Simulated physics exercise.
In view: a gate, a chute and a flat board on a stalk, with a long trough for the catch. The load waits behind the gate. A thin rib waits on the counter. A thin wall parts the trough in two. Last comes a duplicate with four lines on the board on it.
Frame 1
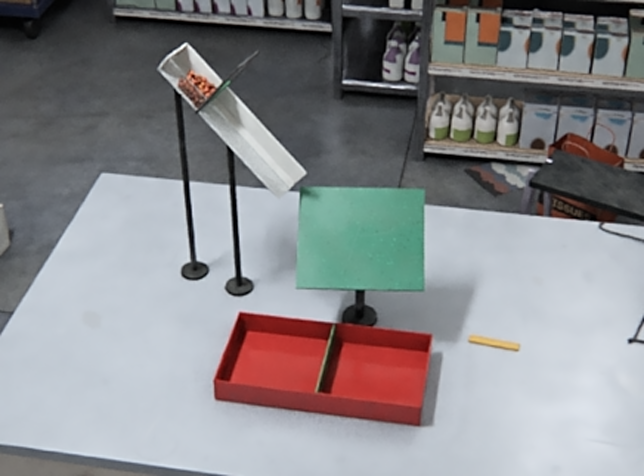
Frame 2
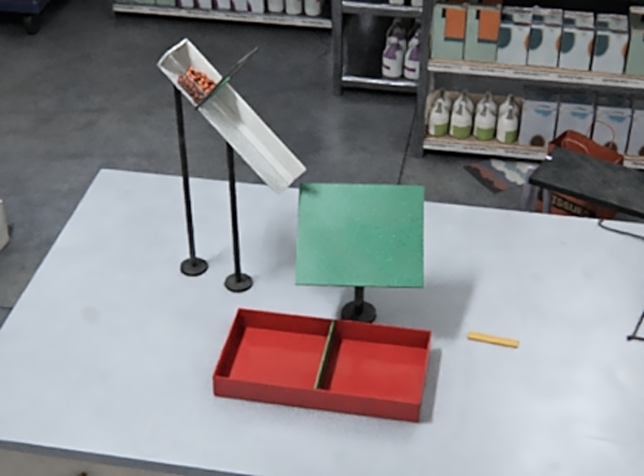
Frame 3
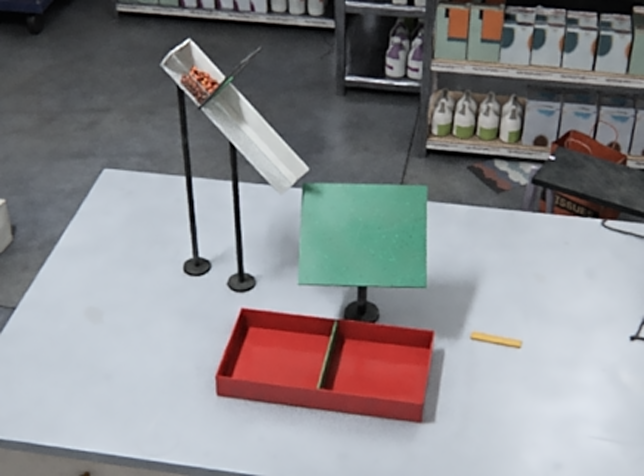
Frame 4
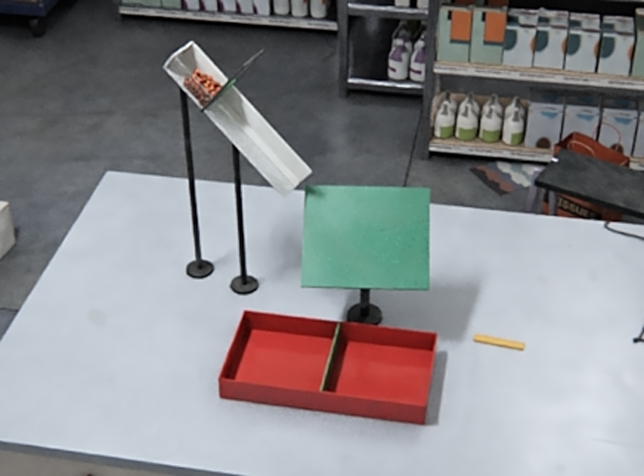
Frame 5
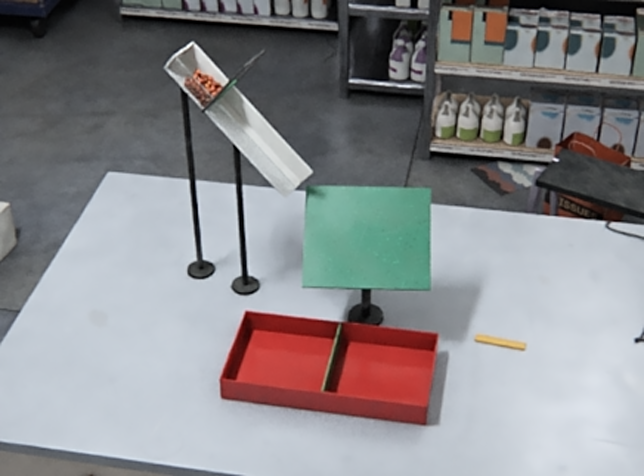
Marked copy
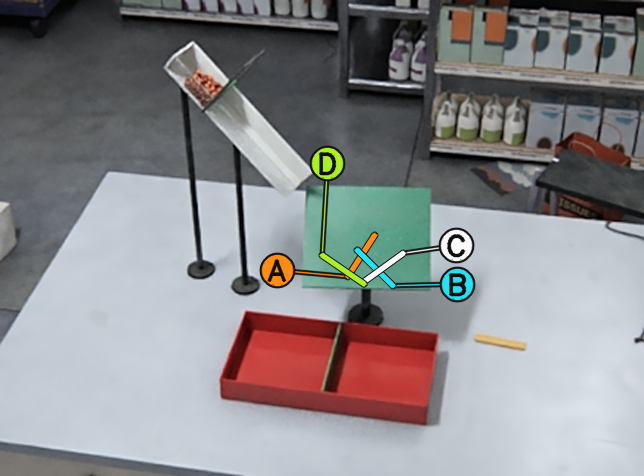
A white chute on two thin black legs slopes down to the right, holding small orange-brown pellets behind a gate near its upper end, on a pale table seen from above in a shop-like room. A green board on a black stalk stands behind a divided red trough, with a yellow strip to the right. Nothing on the table moves; only the camera shifts very slightly.
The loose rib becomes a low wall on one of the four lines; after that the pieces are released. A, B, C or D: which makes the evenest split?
A.
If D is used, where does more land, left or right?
More lands on the right.
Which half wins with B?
More lands on the right.
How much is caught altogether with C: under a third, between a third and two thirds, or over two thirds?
It is over two thirds.
On the marked copy, line A from (374, 235) to (347, 276); line B from (357, 250) to (393, 285); line C from (403, 253) to (362, 282); line D from (322, 255) to (364, 284).
For line A, of what is caught, about two thirds in the left half, about a third in the right.
For line B, of what is caught, a small part in the left half, nearly all in the right.
For line C, of what is caught, a small part in the left half, nearly all in the right.
For line D, of what is caught, a stray few in the left half, nearly all in the right.
